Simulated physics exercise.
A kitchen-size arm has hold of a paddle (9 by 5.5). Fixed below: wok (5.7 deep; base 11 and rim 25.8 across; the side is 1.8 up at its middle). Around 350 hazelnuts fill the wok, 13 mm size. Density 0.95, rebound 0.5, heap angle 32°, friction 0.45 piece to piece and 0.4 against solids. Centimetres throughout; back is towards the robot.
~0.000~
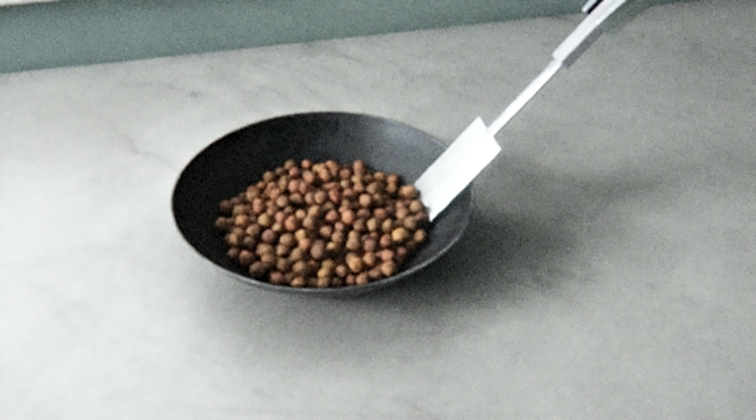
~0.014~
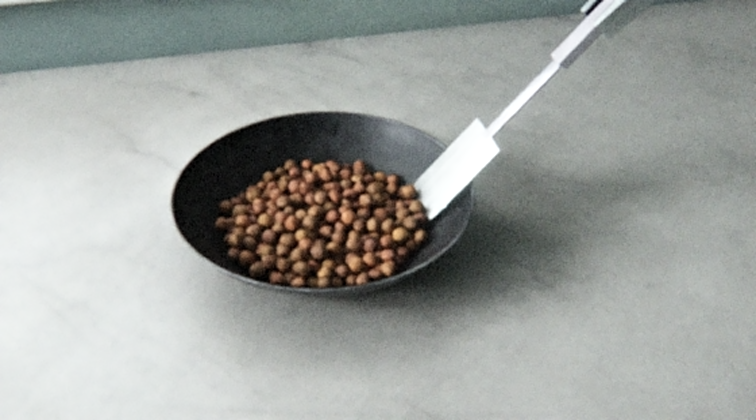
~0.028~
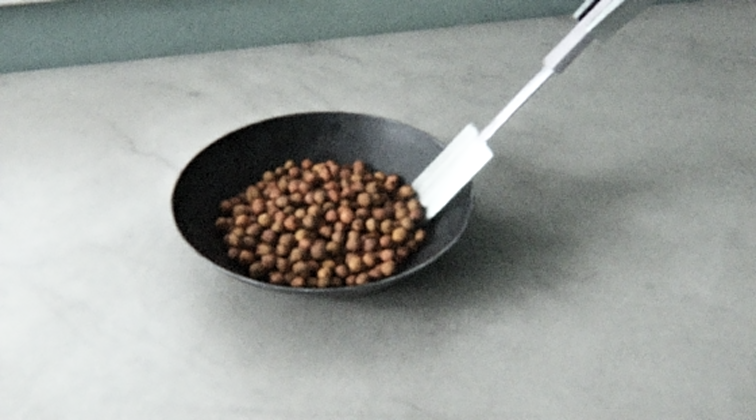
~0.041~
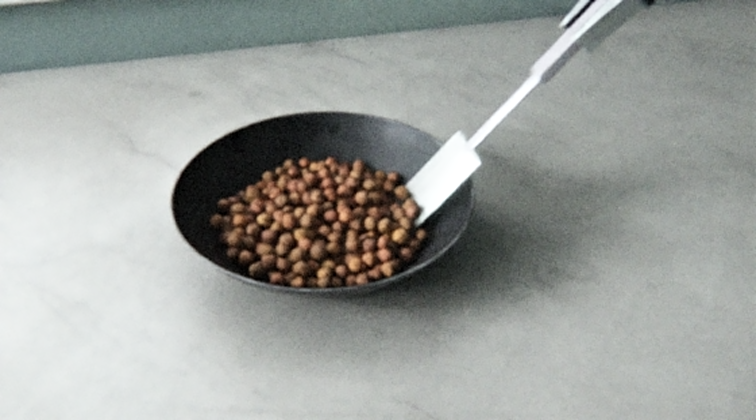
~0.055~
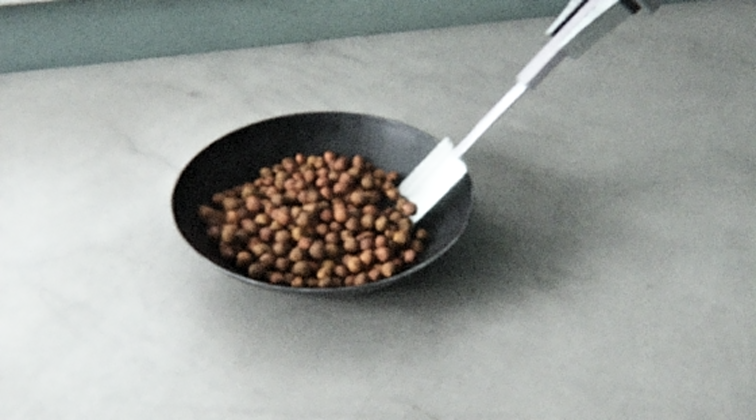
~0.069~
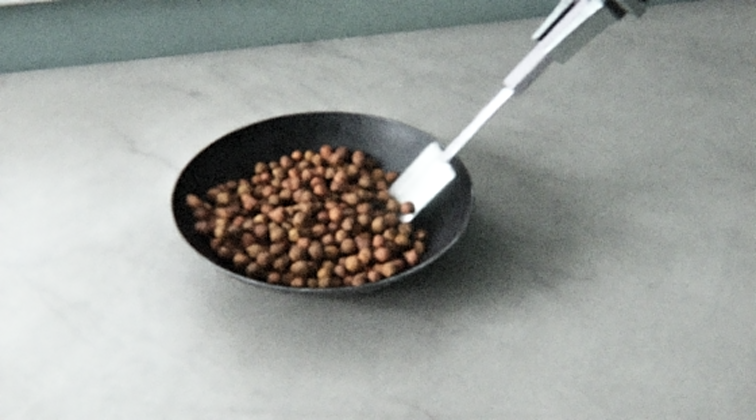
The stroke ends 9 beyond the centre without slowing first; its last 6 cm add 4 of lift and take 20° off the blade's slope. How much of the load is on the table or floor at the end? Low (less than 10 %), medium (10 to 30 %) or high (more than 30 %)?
Share on the table or floor: Medium (10 to 30 %).
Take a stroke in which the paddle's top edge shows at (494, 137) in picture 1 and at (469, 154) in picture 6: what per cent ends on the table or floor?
Some 10 per cent.
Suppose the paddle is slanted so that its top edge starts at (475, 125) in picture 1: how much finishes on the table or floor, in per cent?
Some 20 per cent.
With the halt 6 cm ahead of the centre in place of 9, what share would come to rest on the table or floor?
In that case some 5 per cent.
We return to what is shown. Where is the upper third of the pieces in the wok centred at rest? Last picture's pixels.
At about (258, 230).
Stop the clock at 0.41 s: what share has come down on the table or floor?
Some 10 per cent.
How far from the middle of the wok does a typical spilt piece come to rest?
Some 30 cm.
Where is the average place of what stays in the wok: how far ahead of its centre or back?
Some 2.5 cm ahead.
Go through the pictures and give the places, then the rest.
The paddle top edge at (490, 133), sloping 48°; upper third of the load around (324, 217), from x 220 to 420, top at y 165; 351 in the wok, in the first frame.
The paddle top edge at (489, 134), sloping 48°; upper third of the load around (324, 217), from x 220 to 420, top at y 165, in the second frame.
The paddle top edge at (482, 139), sloping 48°; upper third of the load around (324, 216), from x 220 to 420, top at y 165, in the third frame.
The paddle top edge at (470, 147), sloping 48°; upper third of the load around (323, 216), from x 220 to 420, top at y 165, in the fourth frame.
The paddle top edge at (456, 154), sloping 48°; upper third of the load around (312, 216), from x 205 to 420, top at y 160, in the fifth frame.
The paddle top edge at (444, 159), sloping 48°; upper third of the load around (303, 212), from x 195 to 420, top at y 155; 351 in the wok, in the sixth frame.
After 0.13 s, sloping 48°, highest piece 8 above the table; 349 in the wok, 2 on the blade or in flight.
After 0.18 s, sloping 42°, highest piece 7 above the table; 346 in the wok, 5 on the blade or in flight.
After 0.41 s, sloping 28°, highest piece 17 above the table; 271 in the wok, 36 on the table or floor, 44 on the blade or in flight.
After 1.46 s, sloping 28°, highest piece 5 above the table; 271 in the wok, 80 on the table or floor.
In the end, 271 in the wok, 80 on the table or floor. That is 23 % on the table or floor.
